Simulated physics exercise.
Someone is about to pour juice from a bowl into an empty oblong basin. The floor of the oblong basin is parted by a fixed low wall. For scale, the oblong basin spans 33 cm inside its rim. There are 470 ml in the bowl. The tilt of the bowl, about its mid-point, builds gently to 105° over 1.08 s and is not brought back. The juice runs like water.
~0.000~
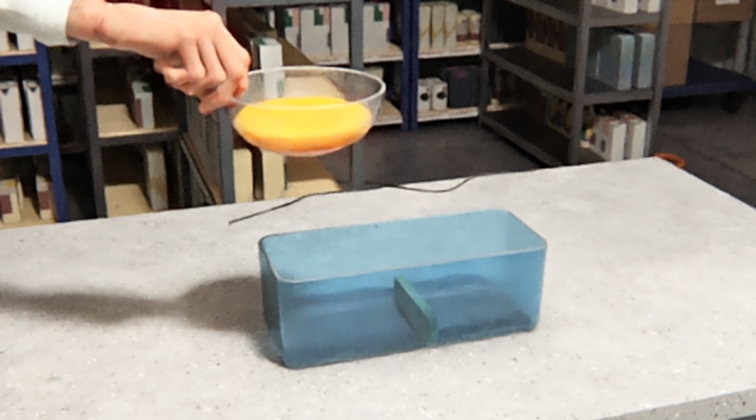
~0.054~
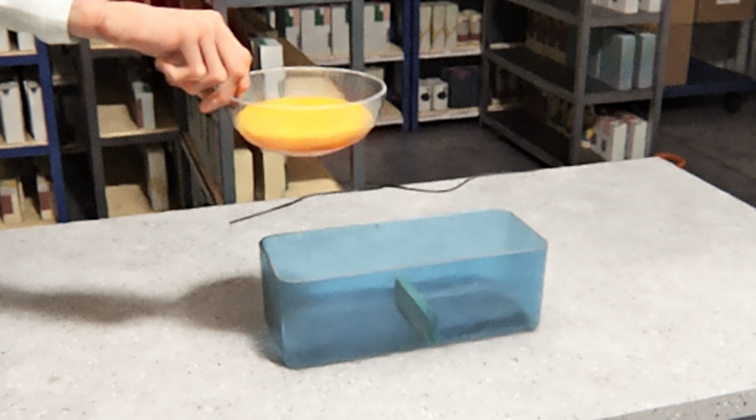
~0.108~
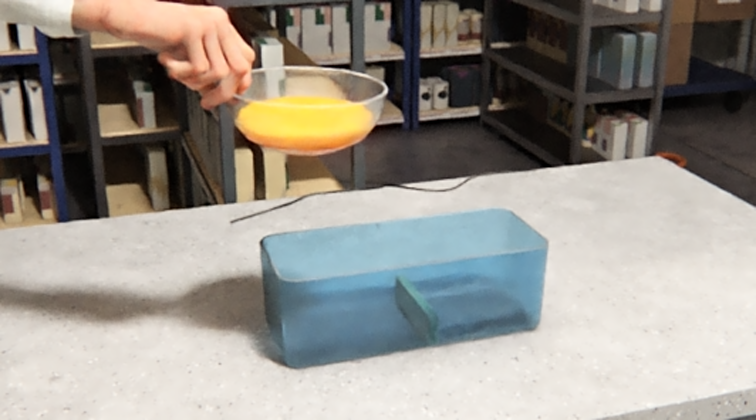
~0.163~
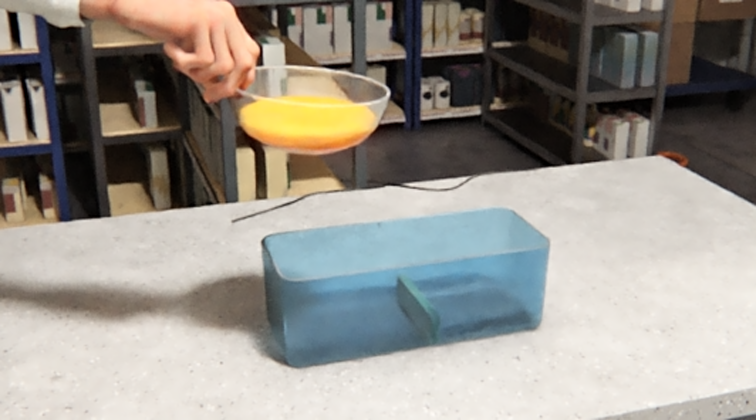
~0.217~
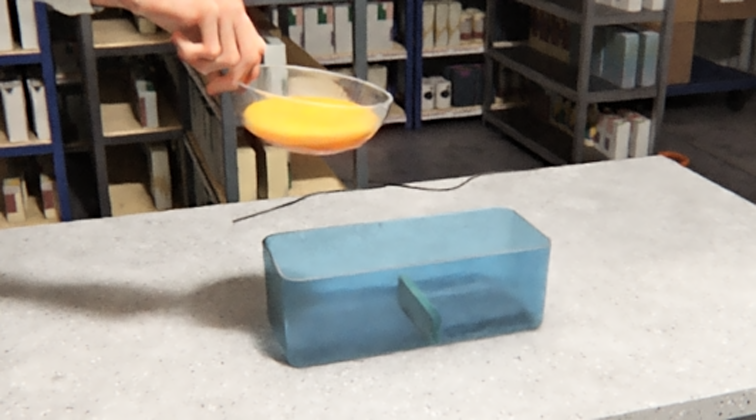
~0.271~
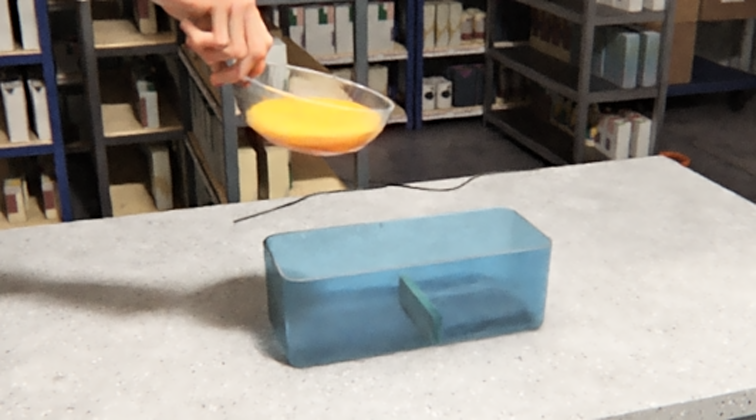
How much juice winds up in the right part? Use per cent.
Roughly 47 per cent is past the wall.
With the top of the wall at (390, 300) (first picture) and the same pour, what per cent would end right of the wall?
In that case some 70 per cent.
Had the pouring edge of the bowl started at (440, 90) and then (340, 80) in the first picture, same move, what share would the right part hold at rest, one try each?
In turn about 90 and 5 per cent.
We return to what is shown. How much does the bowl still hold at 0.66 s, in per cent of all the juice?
Near 34 in a hundred.
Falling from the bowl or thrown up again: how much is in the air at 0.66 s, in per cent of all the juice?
Near 46 in a hundred.
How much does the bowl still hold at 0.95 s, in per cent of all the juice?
Some 0 per cent.
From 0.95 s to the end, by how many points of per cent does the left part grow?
Some 5 per cent.
By 0.66 s the tilt is 71° and 34 per cent is still to pour, 5 is left of the wall and 15 right of it.
By 0.95 s the tilt is 101° and 0 per cent is still to pour, 47 is left of the wall and 46 right of it.
By 1.25 s the tilt is 105° and 0 per cent is still to pour, 52 is left of the wall and 47 right of it.
By 1.58 s the tilt is 105° and 0 per cent is still to pour, 52 is left of the wall and 47 right of it.
At rest 52 per cent lies left of the wall, 47 right of it and 1 outside.
